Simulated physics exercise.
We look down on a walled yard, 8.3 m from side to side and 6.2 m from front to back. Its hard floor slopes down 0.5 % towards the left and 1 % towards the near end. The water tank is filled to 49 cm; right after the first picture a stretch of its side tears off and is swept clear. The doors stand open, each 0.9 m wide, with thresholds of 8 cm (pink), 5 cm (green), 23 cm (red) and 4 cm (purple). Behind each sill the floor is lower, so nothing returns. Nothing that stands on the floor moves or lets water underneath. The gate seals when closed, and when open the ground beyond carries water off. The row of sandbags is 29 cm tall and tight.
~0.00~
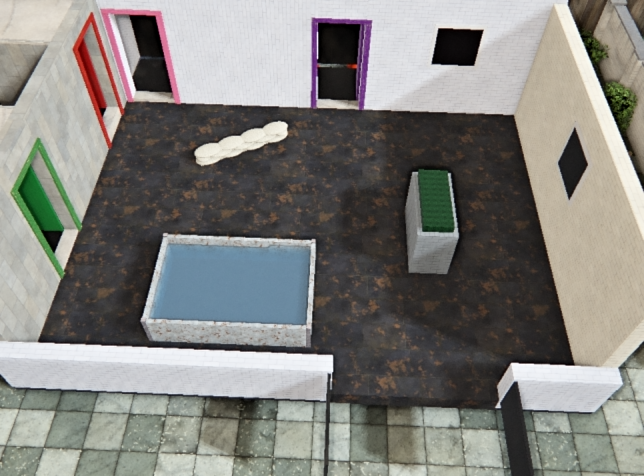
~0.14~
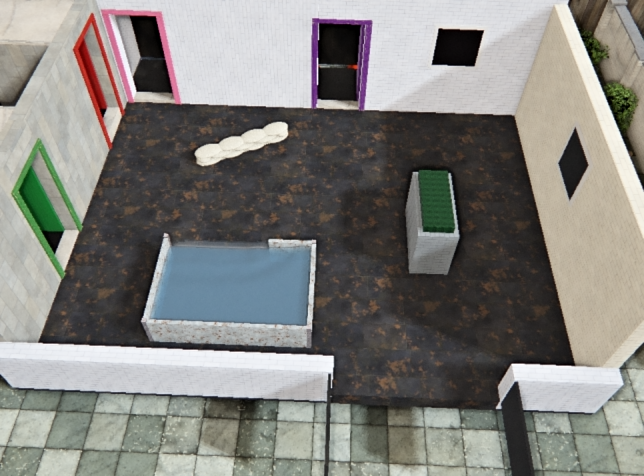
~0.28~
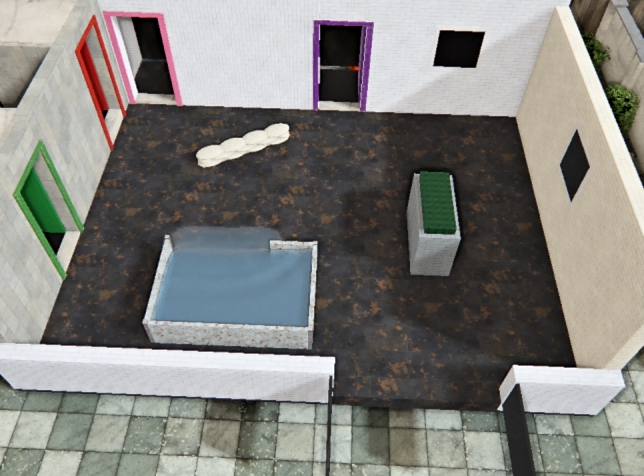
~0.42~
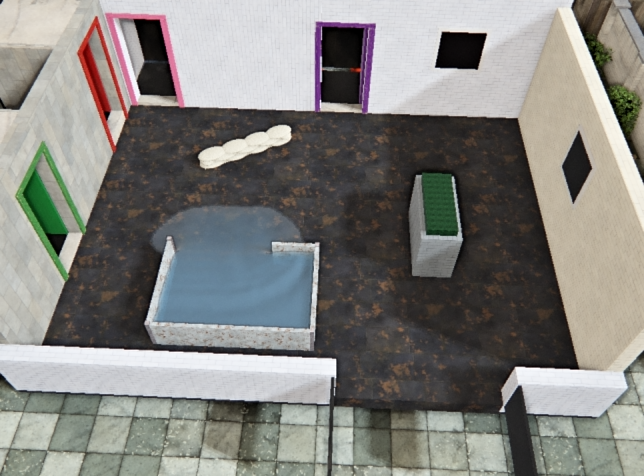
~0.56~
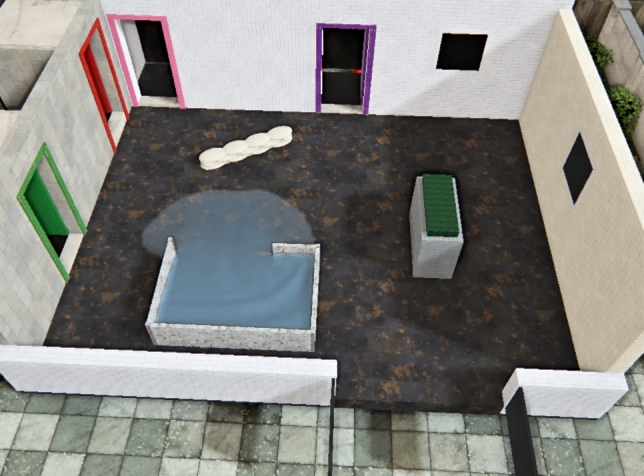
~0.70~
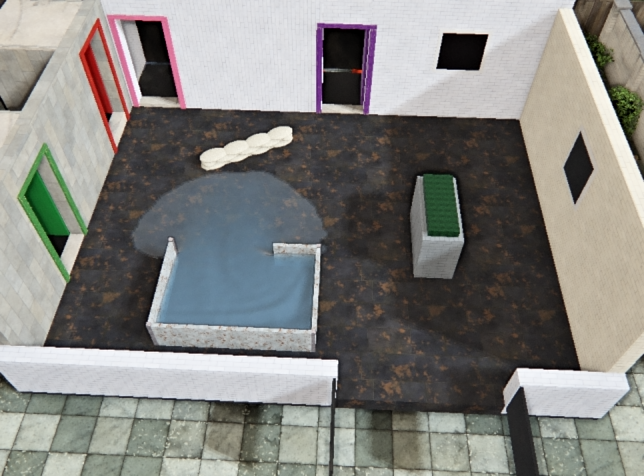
Water in a low stone-walled tank lies still in a dark-floored yard until a stretch of the tank's far wall disappears. It then pours through the gap and spreads across the floor behind in a widening, rounded sheet, creeping towards the pale twisted object near the back wall.
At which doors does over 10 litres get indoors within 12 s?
Door by door: At the pink door it exceeds the limit; at the green door it keeps below the limit; at the red door it keeps below the limit; at the purple door it goes over the limit.
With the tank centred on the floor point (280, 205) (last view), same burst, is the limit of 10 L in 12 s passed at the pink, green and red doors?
Then: Pink below, green below, red below.
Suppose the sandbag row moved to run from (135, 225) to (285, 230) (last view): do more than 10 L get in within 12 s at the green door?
Then: Green over.
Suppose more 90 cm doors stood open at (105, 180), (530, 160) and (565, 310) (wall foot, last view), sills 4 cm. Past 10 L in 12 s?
In turn: Above, above, under.
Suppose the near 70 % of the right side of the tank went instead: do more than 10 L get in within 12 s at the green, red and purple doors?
Then: Green under, red below, purple below.
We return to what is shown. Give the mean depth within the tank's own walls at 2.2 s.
About 22 cm.
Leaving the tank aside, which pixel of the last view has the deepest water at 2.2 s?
At about (218, 178).
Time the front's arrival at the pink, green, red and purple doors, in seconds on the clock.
Arrival: Pink 2.0 s, green 3.0 s, red 2.2 s, purple 2.0 s.
After 1.4 s water covers 20 % of the floor and is deepest (30 cm) near (219, 171); pink door not reached, green door not reached, red door not reached, purple door not reached.
After 2.2 s water covers 30 % of the floor and is deepest (24 cm) near (218, 178); pink door 4 cm at the sill, 0 L in, green door not reached, red door 8 cm at the sill, 0 L in, purple door 2 cm at the sill, 0 L in.
After 3.5 s water covers 40 % of the floor and is deepest (21 cm) near (133, 108); pink door 16 cm at the sill, 34 L in, green door 2 cm at the sill, 0 L in, red door 14 cm at the sill, 0 L in, purple door 6 cm at the sill, 26 L in.
After 7.0 s water covers 70 % of the floor and is deepest (8 cm) near (282, 113); pink door 7 cm at the sill, 87 L in, green door 4 cm at the sill, 0 L in, red door 8 cm at the sill, 0 L in, purple door 5 cm at the sill, 39 L in.
After 12.0 s water covers 95 % of the floor and is deepest (8 cm) near (35, 370); pink door 4 cm at the sill, 88 L in, green door 4 cm at the sill, 0 L in, red door 4 cm at the sill, 0 L in, purple door 2 cm at the sill, 40 L in.
